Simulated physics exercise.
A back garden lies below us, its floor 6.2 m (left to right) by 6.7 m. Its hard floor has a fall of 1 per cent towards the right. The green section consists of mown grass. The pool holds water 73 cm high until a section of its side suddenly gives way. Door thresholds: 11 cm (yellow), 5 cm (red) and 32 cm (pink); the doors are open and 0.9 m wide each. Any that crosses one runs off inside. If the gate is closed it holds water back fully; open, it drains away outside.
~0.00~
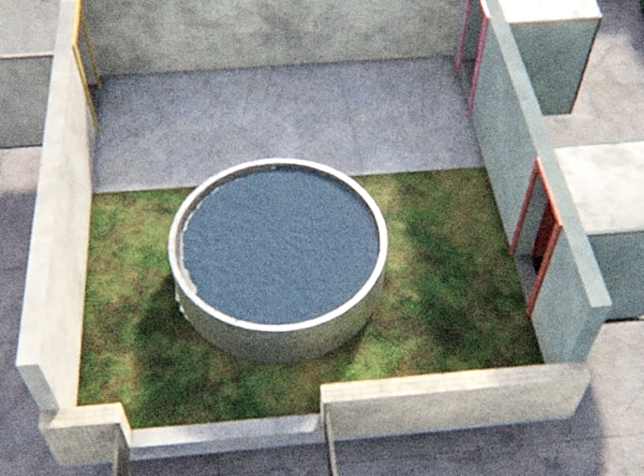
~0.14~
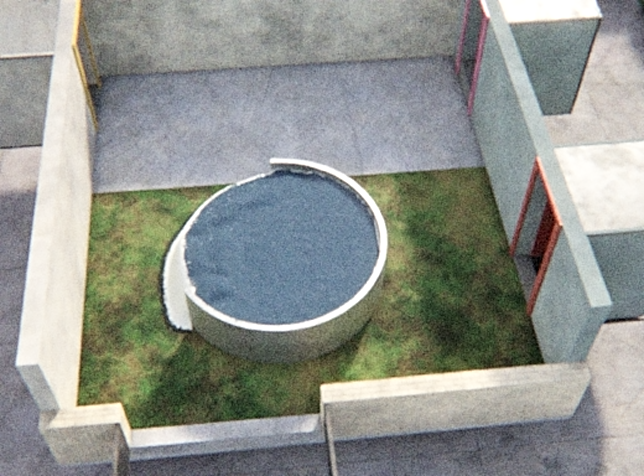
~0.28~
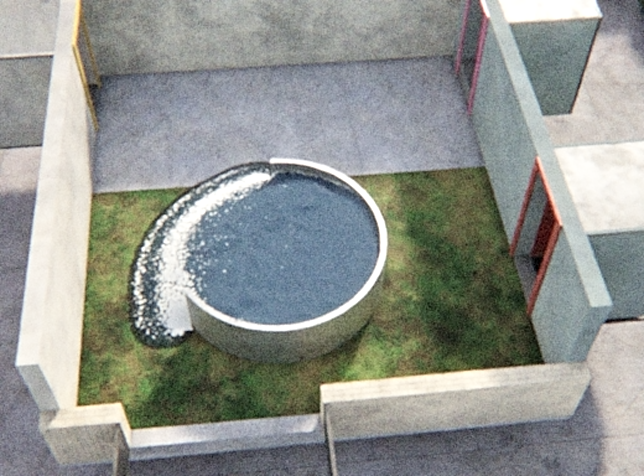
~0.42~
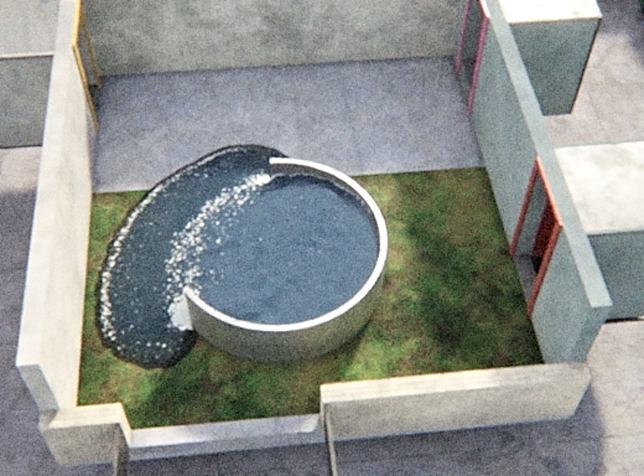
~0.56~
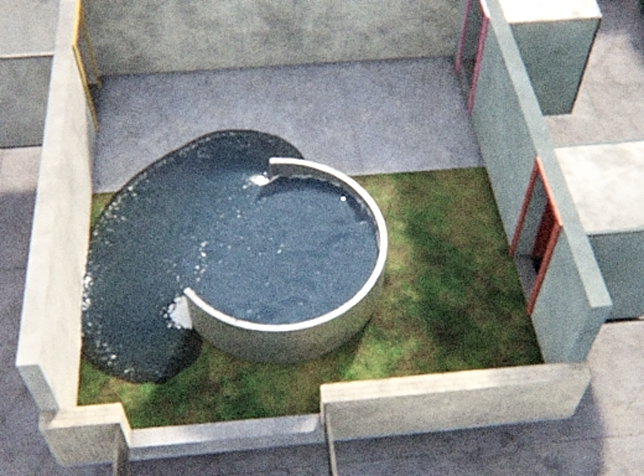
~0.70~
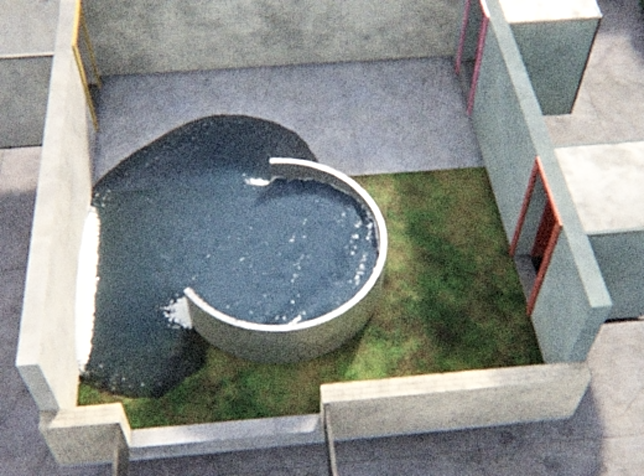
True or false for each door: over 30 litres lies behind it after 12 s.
Yellow door - true; red door - true; pink door - false.
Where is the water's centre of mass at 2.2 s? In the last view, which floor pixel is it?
About (193, 221).
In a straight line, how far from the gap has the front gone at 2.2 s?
Roughly 4.8 m.
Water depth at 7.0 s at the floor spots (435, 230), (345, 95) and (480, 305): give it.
Spot one 8 cm, spot two 8 cm, spot three 7 cm.
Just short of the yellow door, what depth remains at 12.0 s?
The depth comes to around 3.0 centimetres.
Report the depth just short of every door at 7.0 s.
Door by door in centimetres: Yellow shows 10, red shows 8, pink shows 21.
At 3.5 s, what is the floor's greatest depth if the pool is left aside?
Around 34 centimetres deep.
After 1.4 s water covers 45 % of the floor and is deepest (40 cm) near (100, 260); yellow door 17 cm at the sill, 0 L in, red door not reached, pink door not reached.
After 2.2 s water covers 45 % of the floor and is deepest (50 cm) near (122, 82); yellow door 29 cm at the sill, 21 L in, red door not reached, pink door not reached.
After 3.5 s water covers 60 % of the floor and is deepest (34 cm) near (99, 98); yellow door 31 cm at the sill, 155 L in, red door not reached, pink door not reached.
After 7.0 s water covers 100 % of the floor and is deepest (22 cm) near (458, 76); yellow door 10 cm at the sill, 272 L in, red door 8 cm at the sill, 1 L in, pink door 21 cm at the sill, 1 L in.
After 12.0 s water covers 100 % of the floor and is deepest (15 cm) near (485, 398); yellow door 3 cm at the sill, 273 L in, red door 15 cm at the sill, 83 L in, pink door 12 cm at the sill, 1 L in.
